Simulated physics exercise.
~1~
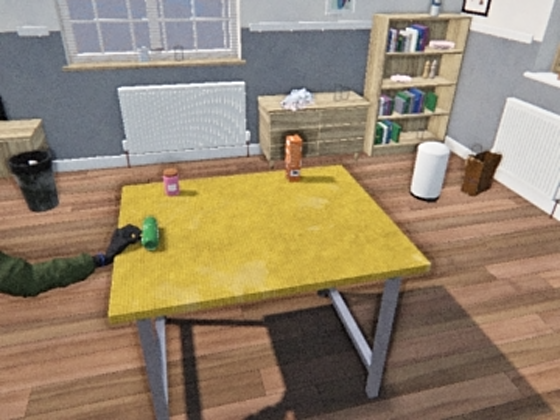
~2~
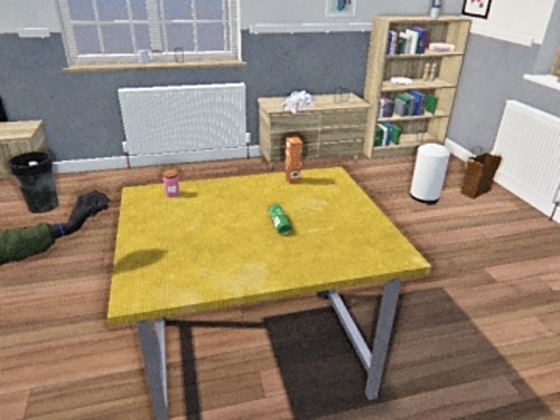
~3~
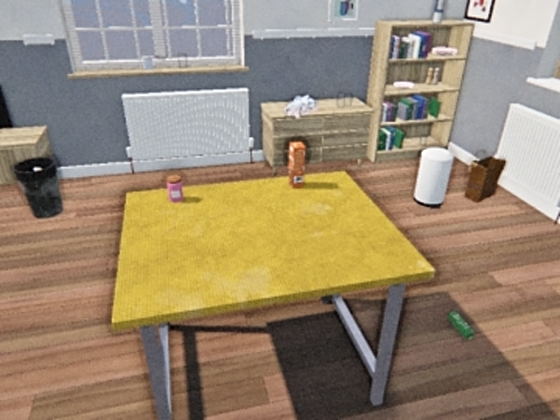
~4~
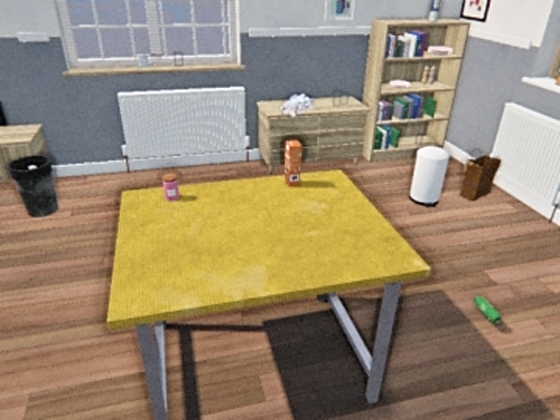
In a room with a yellow table, a gloved hand sends a green can rolling right and off onto the wooden floor.
